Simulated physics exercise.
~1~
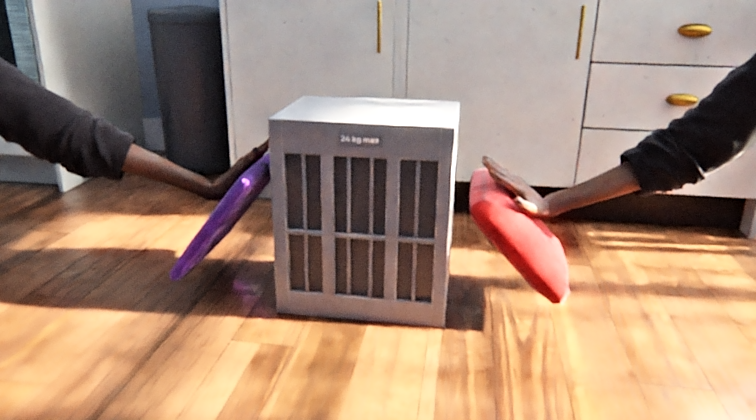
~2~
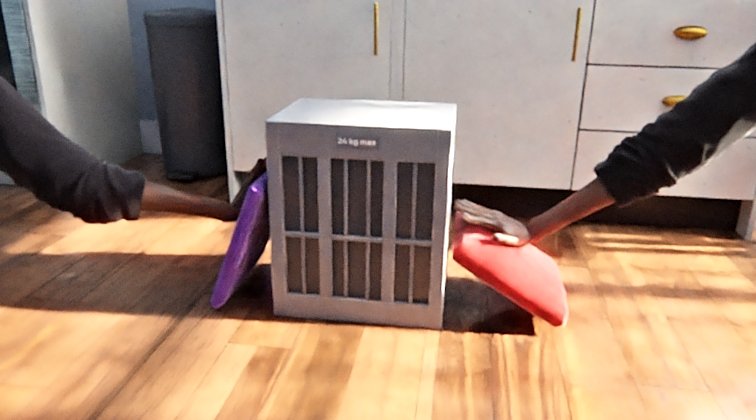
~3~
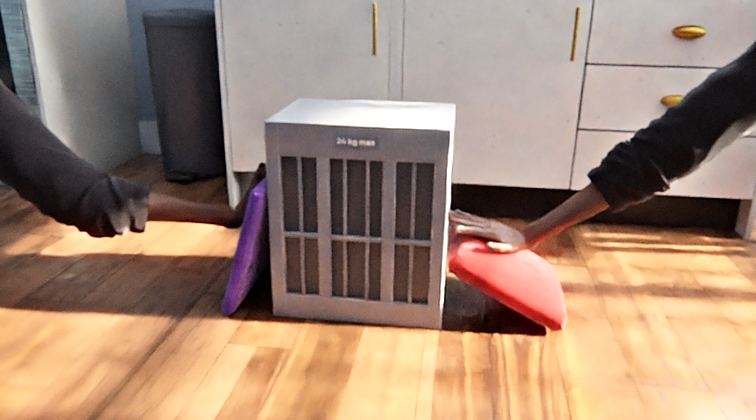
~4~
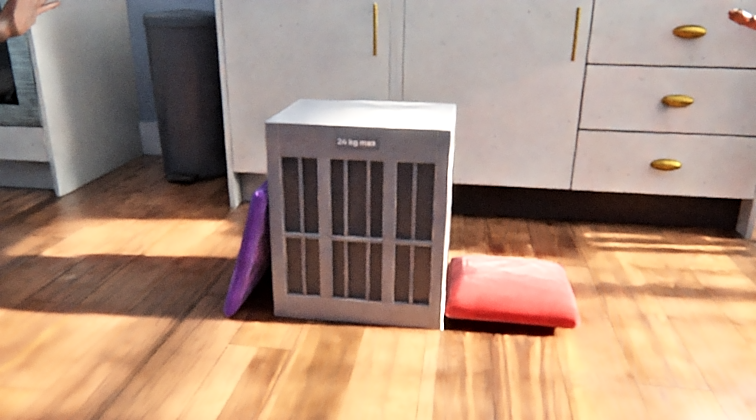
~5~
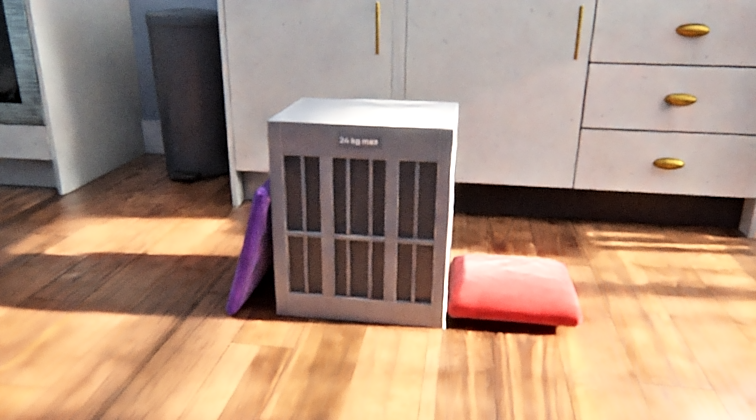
The clip shows two hands setting a purple seat pad and a red soft bag against opposite sides of a grey crate on a wooden floor. The hands withdraw, and the pad stays leaning on the left while the bag ends up lying flat on the right.
